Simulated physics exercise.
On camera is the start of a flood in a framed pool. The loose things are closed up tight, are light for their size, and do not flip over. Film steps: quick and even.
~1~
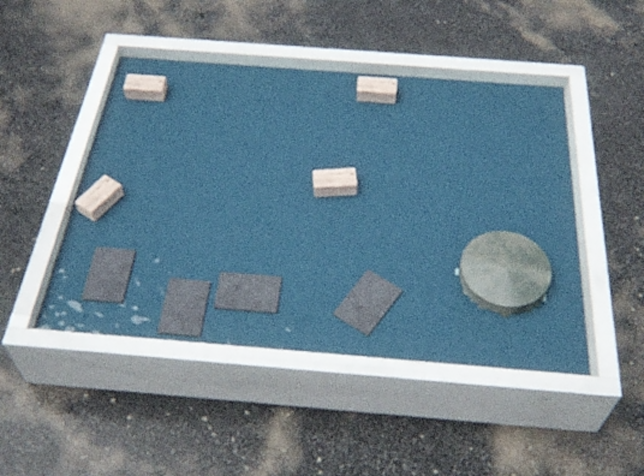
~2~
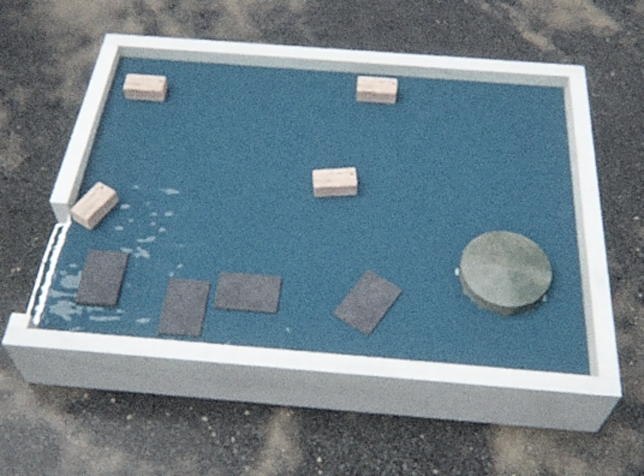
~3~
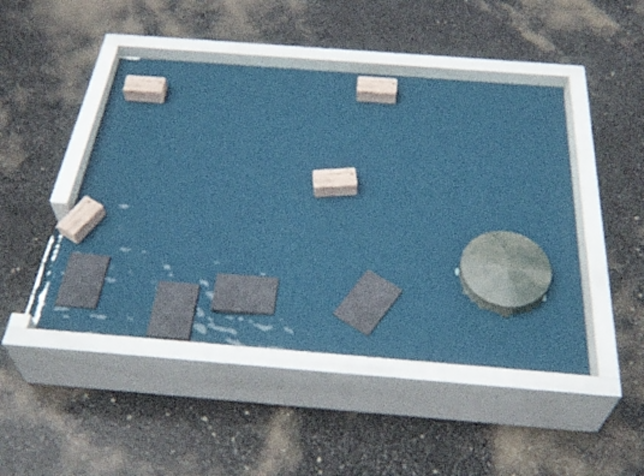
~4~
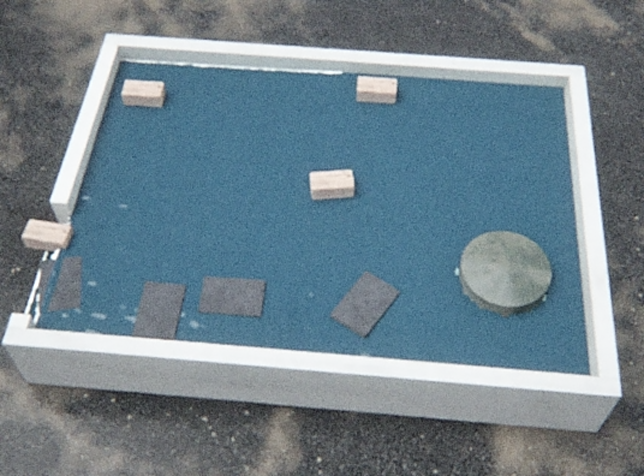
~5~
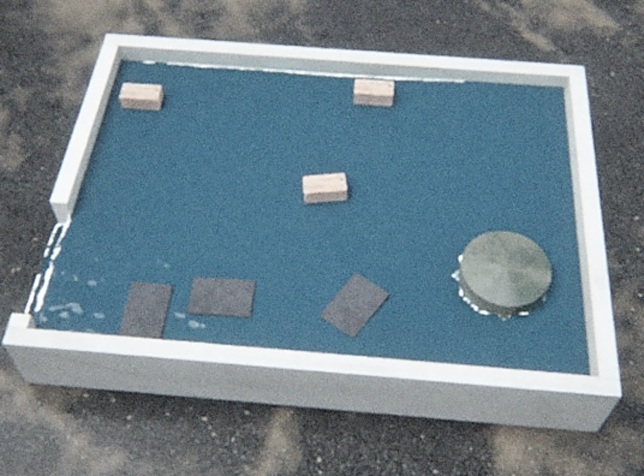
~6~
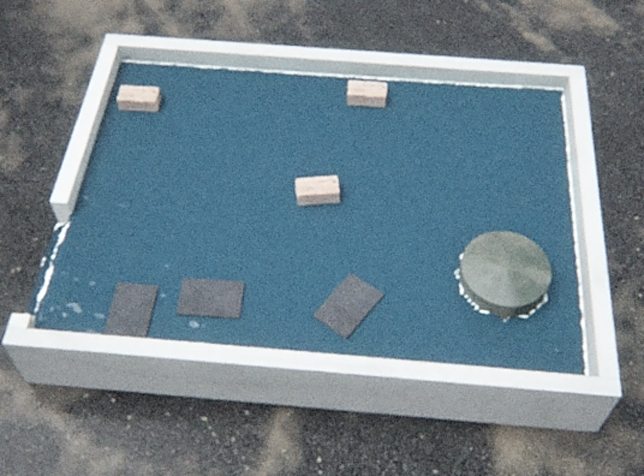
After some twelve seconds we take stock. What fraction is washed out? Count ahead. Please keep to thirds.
Keeping to thirds, one to two thirds.
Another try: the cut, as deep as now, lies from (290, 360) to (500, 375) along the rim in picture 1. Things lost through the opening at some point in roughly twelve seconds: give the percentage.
20 per cent.
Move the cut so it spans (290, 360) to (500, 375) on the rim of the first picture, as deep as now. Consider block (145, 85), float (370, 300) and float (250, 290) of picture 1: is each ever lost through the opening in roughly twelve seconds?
Item one never gets out, item two leaves at some point, item three leaves at some point.
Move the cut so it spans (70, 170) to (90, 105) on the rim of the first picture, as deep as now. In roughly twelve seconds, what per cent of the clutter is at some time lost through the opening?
Fraction out: Near 10 %.
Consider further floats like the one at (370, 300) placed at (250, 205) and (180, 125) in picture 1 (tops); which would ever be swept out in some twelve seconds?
Exits, exits.
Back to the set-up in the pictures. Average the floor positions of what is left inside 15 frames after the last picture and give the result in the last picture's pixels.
Centre estimate: Around (254, 213).
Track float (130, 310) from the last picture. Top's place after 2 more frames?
My guess is roughly (100, 310).
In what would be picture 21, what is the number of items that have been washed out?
That makes 4.
A moment on, 2 of 8 are out; 6 afloat.
Next, 3 of 8 are out; 5 afloat.
Later, 4 of 8 are out; 4 afloat.
In the end, 4 of 8 are out; 4 afloat.
